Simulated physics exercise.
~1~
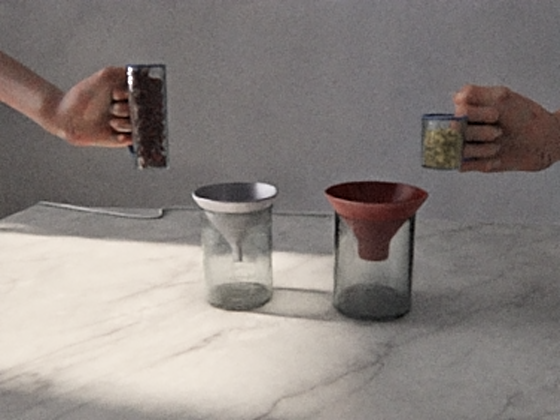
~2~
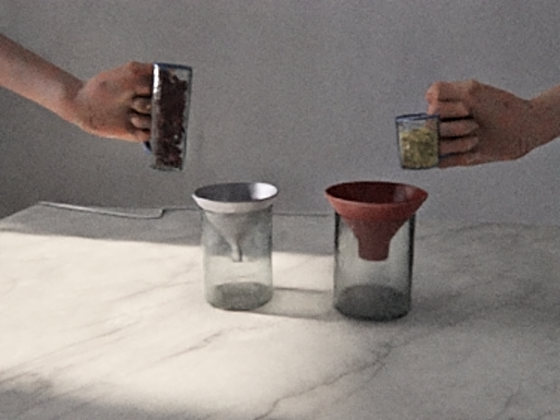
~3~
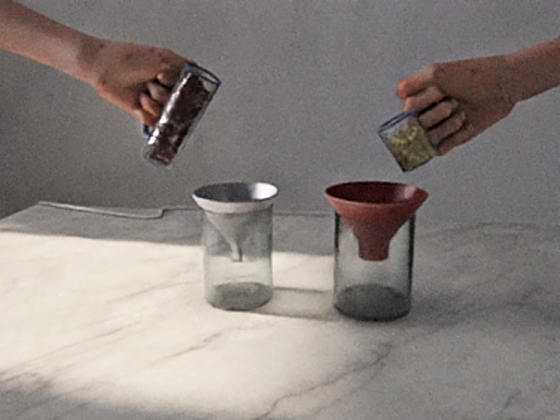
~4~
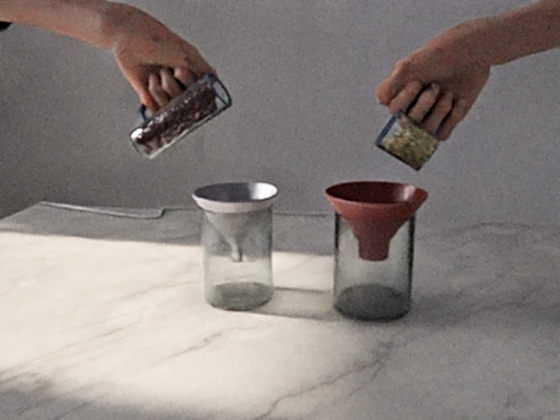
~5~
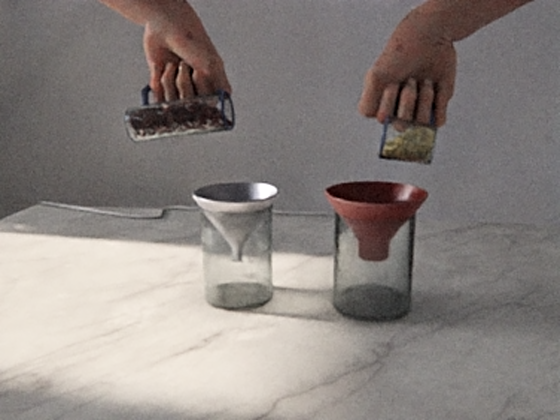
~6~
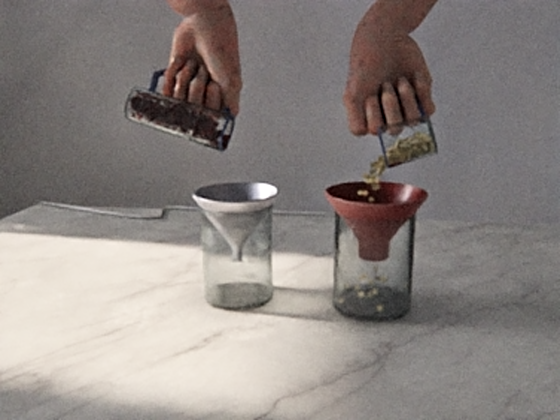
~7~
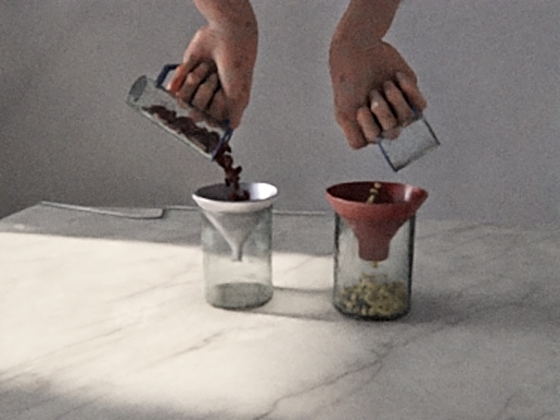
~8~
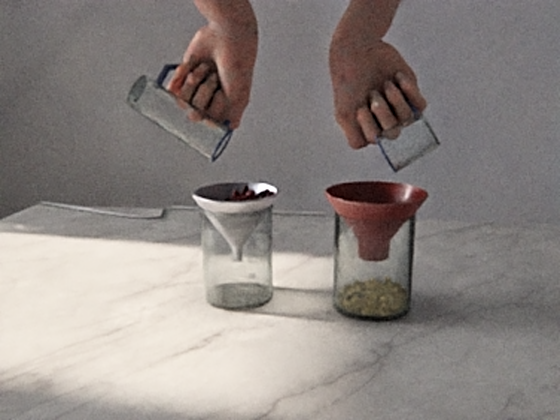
On a marble tabletop, two hands tipped glass cups over funnels set in jars, the right one pouring yellowish bits first, then the left one dark pieces; the yellowish bits dropped through the red funnel, but the dark ones stuck in the white funnel.
